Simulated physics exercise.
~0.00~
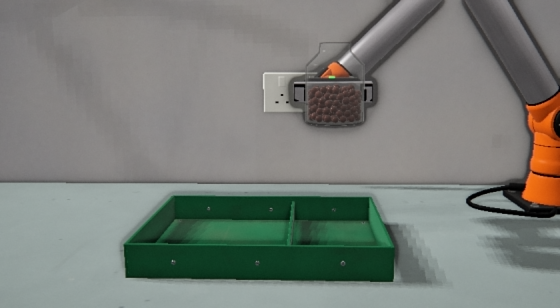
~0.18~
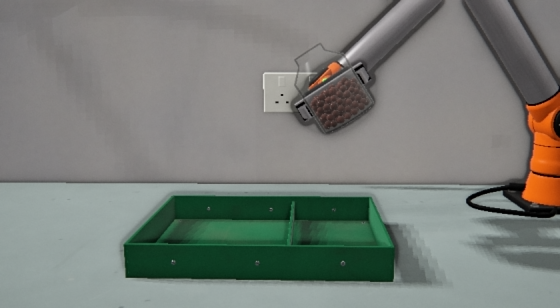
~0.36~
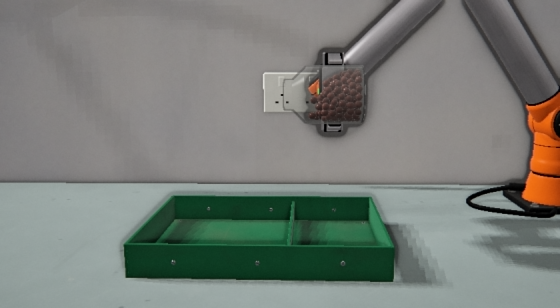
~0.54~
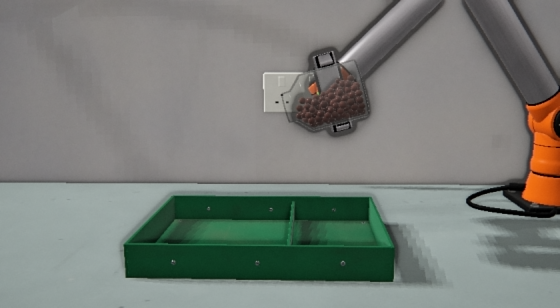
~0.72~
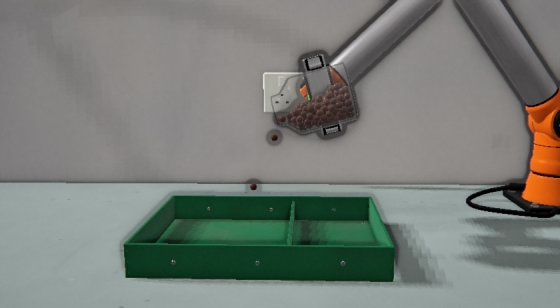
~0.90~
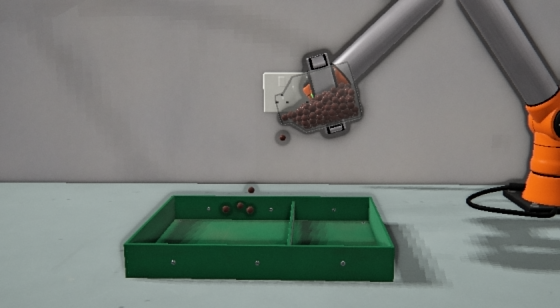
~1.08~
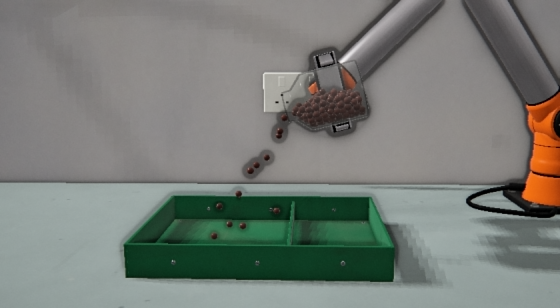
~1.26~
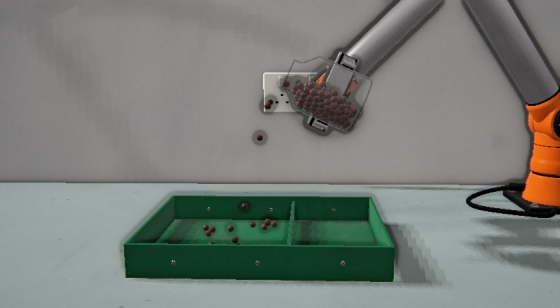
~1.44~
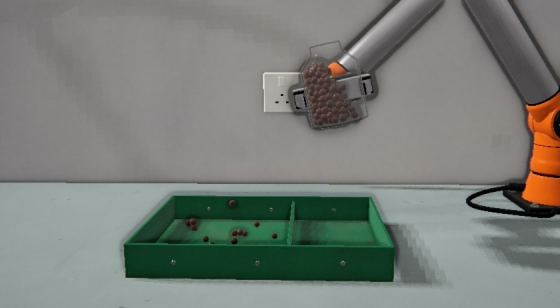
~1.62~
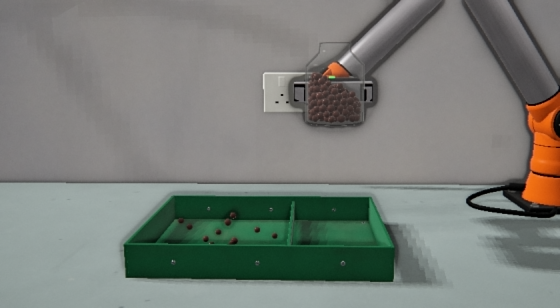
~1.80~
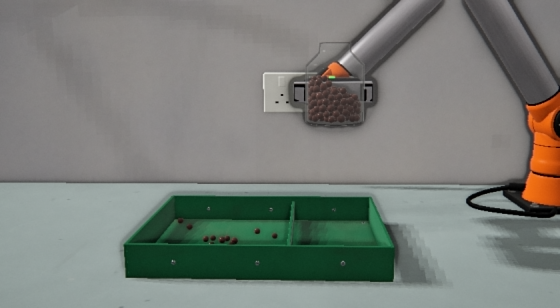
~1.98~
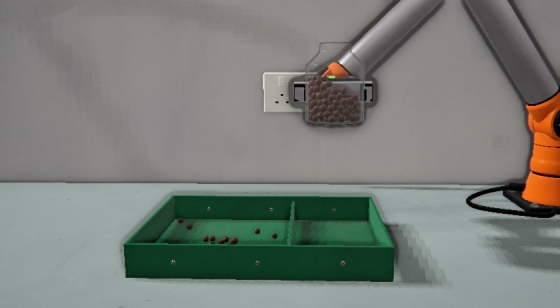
On a pale table top, a robot arm tips a clear jar, spilling some brown beads into a green divided tray, then rights it.
